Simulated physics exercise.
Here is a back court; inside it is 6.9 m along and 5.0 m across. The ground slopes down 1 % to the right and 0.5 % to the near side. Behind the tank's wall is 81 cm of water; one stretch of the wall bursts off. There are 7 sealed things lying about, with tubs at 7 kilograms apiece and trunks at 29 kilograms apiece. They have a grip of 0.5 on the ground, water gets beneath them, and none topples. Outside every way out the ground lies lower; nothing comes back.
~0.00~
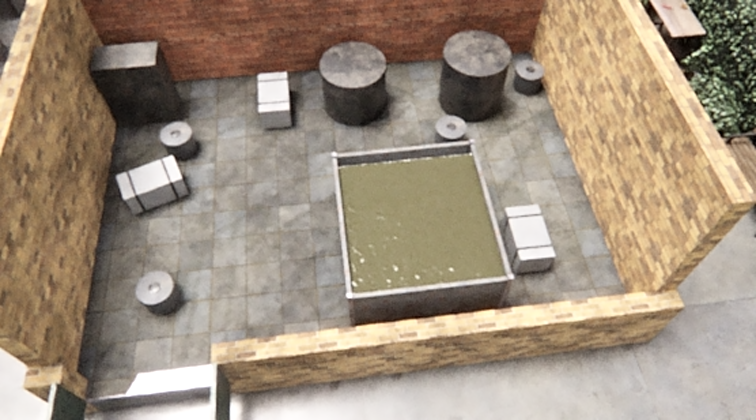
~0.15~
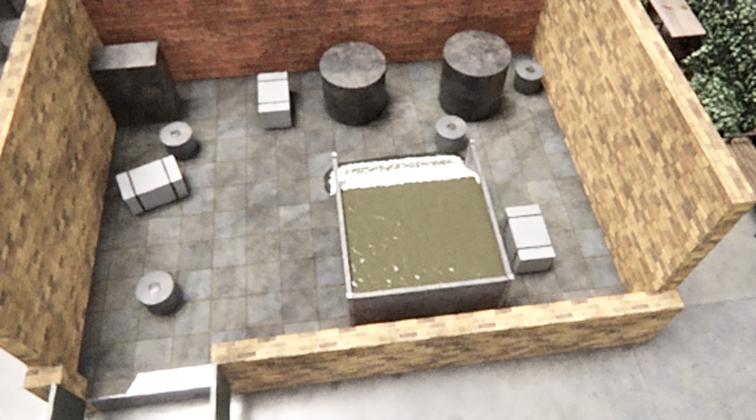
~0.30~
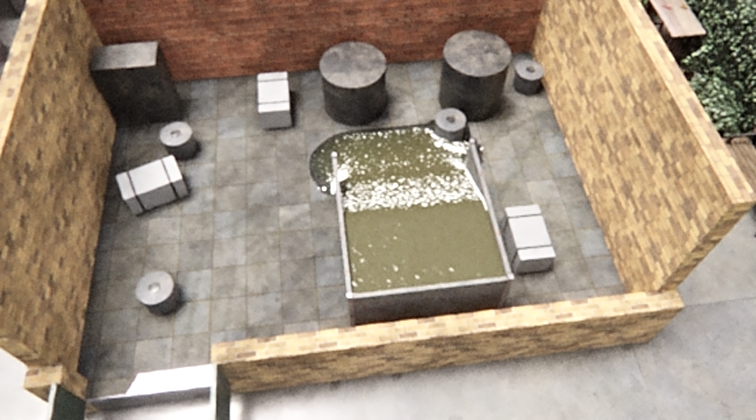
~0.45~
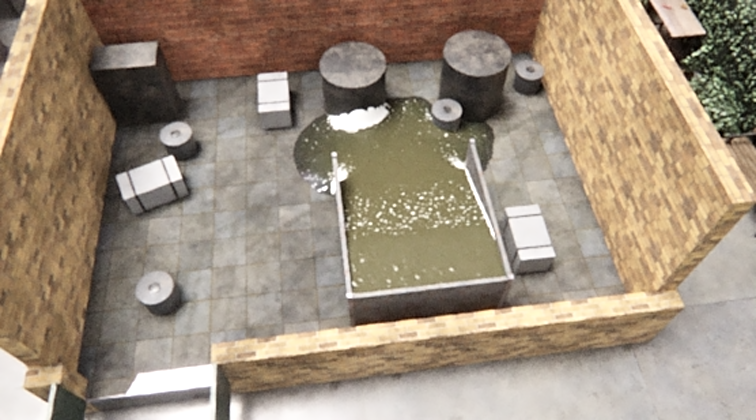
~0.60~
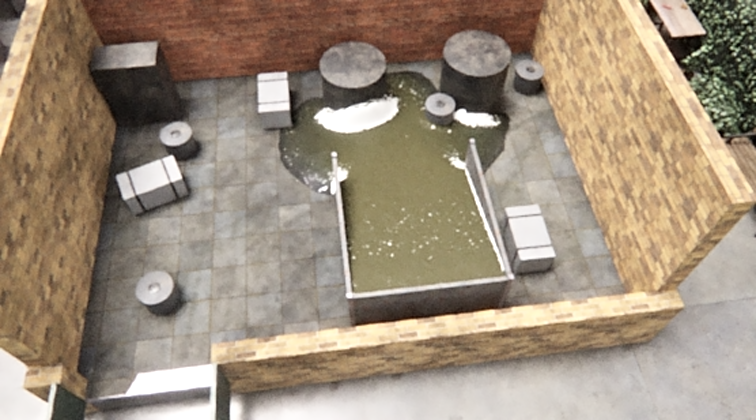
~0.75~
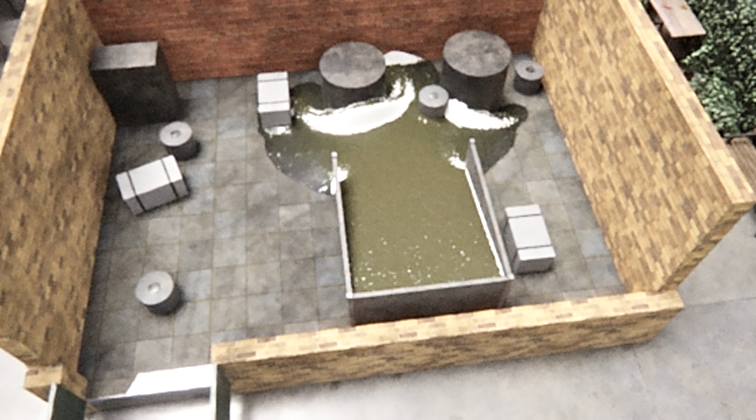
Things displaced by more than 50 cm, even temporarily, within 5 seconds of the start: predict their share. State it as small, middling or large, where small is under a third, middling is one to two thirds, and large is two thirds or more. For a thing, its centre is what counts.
Large.
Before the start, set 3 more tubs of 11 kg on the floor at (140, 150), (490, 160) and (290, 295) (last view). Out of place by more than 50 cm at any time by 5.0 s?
In order: Beyond it, beyond it, within it.
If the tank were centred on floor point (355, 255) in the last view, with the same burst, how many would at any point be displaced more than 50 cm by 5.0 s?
Then 6.
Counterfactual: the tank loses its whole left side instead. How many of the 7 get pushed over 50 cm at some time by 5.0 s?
The answer would then be 4.
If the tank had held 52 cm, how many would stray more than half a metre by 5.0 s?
Count: 4.
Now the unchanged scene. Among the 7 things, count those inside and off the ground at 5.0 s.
At that point I count 4.
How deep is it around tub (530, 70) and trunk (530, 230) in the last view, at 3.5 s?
17 and 3 cm.
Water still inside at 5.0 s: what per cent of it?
98 % or so.
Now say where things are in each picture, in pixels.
A tub at (451, 127) rests on the ground; a tub at (154, 287) rests on the ground; water covers 3.7 m2; 0 of 7 have shifted, in the first picture.
A tub at (451, 127) rests on the ground; a tub at (154, 287) rests on the ground; 4.8 m2 under water; 0 of 7 have shifted, in the second picture.
A tub at (451, 120) rests on the ground, 15 cm from its start; a tub at (154, 287) rests on the ground; water covers 6.2 m2; 1 of 7 have shifted, in the third picture.
A tub at (447, 110) rests on the ground, 33 cm from its start; a tub at (154, 287), on the bottom; 7.7 m2 under water; 1 of 7 have shifted, in the fourth picture.
A tub at (440, 104) rests on the ground, 43 cm from its start; a tub at (154, 287), on the bottom; 8.9 m2 under water; 1 of 7 have shifted, in the fifth picture.
A tub at (434, 96) floats, 59 cm from its start; a tub at (154, 287) rests on the ground; 9.9 m2 under water; 1 of 7 have shifted, in the sixth picture.
After 1.1 s 1 of 7 are over 50 cm from their spots; 1 afloat.
After 2.2 s 2 of 7 are over 50 cm from their spots; 2 afloat.
After 3.5 s 3 of 7 are over 50 cm from their spots; 4 afloat.
After 5.0 s 7 of 7 are over 50 cm from their spots, and 7 have been at some point; 4 afloat.
